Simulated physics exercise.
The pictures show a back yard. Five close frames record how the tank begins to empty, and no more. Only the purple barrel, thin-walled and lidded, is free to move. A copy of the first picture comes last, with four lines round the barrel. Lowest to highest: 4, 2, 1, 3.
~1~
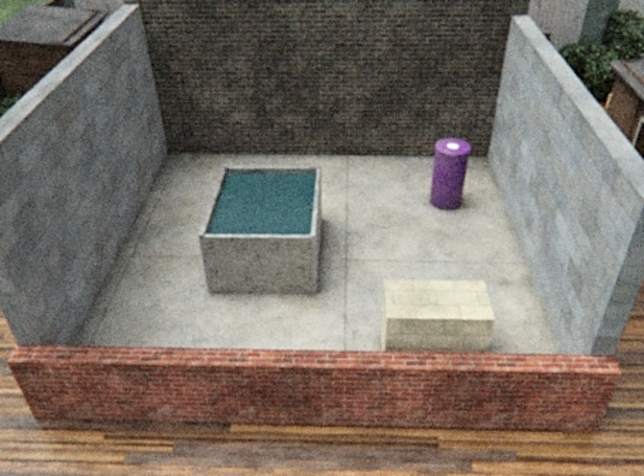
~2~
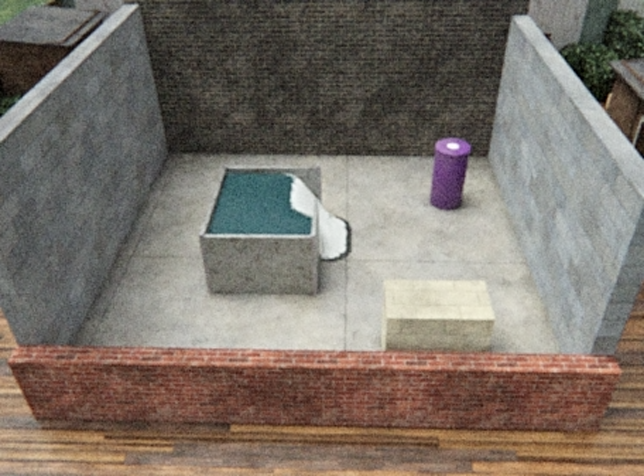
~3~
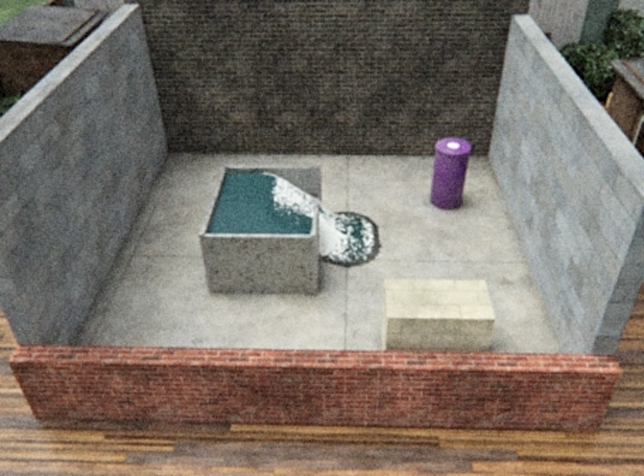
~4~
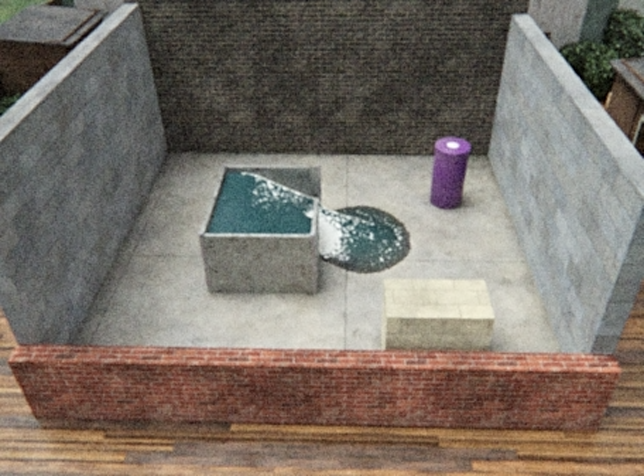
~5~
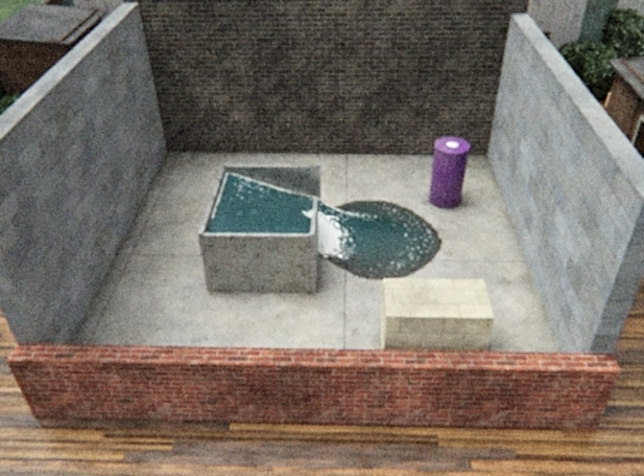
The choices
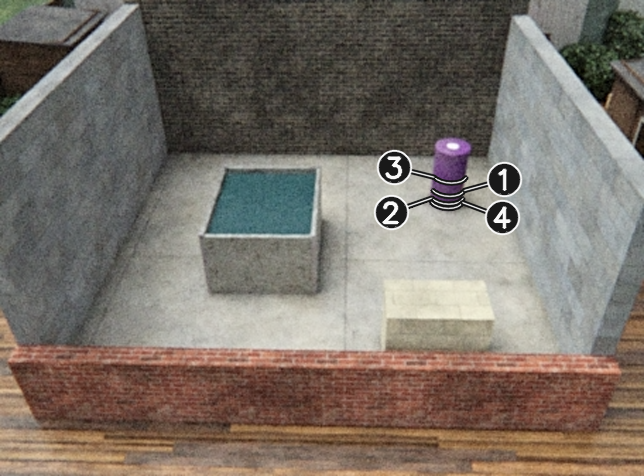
Water sits level in a square concrete tank in a walled yard, then pours over the tank's right side in a white, foamy stream. It spreads rightward across the pale floor as a widening dark puddle, nearing the cream block and the purple barrel, which stays still.
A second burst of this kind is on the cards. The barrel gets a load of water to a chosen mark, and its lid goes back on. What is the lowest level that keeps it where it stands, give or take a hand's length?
It is 3.
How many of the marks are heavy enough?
One of them.
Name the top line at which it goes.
1.
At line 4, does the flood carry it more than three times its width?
Yes, clearly.
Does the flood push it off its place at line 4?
Yes, it does.
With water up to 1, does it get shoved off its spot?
Yes, that goes wrong.
On the marked copy, 1 at (449, 196); 2 at (448, 204); 3 at (451, 183); 4 at (448, 208); from the bottom up 4, 2, 1, 3.
With 1, it is pushed about its own width away.
With 2, it is pushed about 4 times its own width away.
With 3, it does not move.
With 4, it is pushed about 6 times its own width away.
